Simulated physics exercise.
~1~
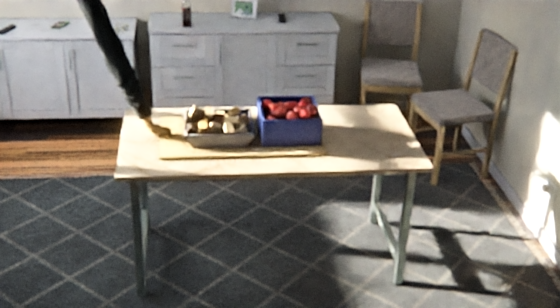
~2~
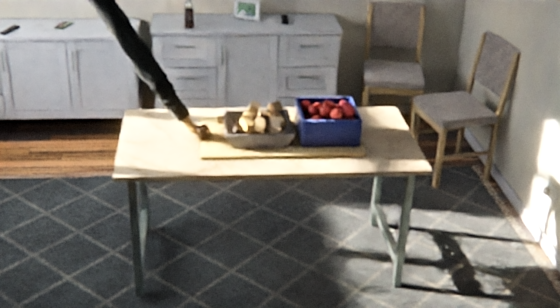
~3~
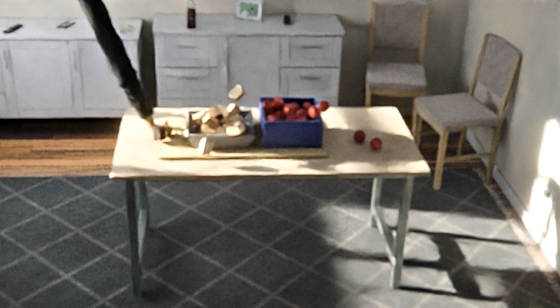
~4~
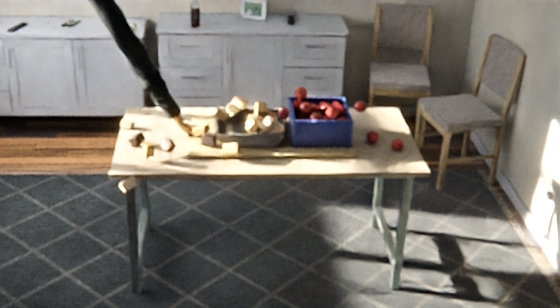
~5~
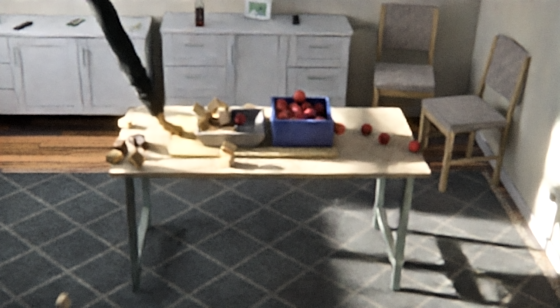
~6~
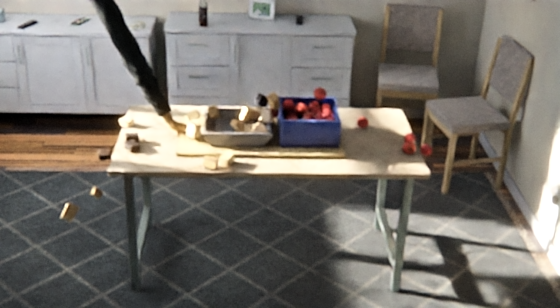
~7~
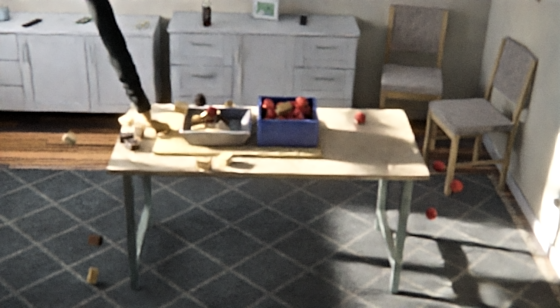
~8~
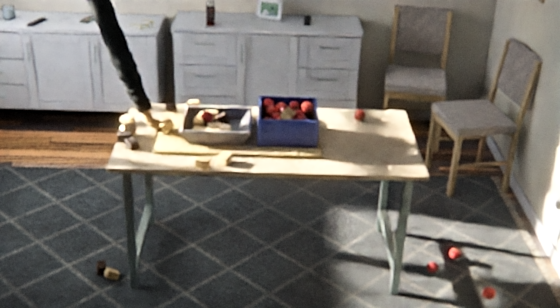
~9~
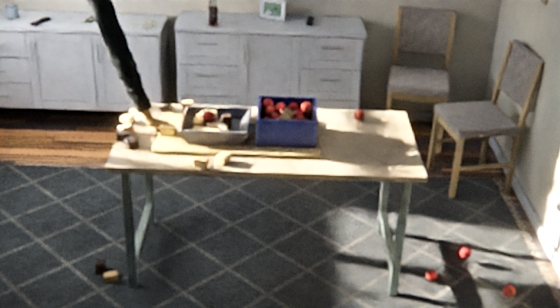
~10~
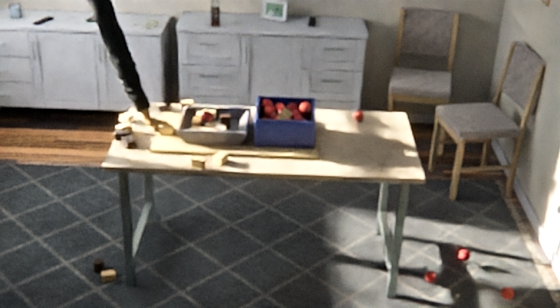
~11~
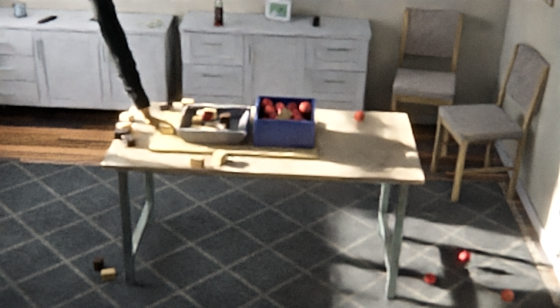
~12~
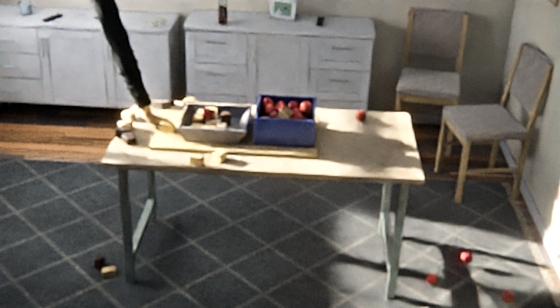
A board carrying a grey box of wooden blocks and a blue box of tomatoes slid right and back repeatedly on a table, spilling many blocks and a few tomatoes, some onto the floor, before stopping with both boxes still upright.
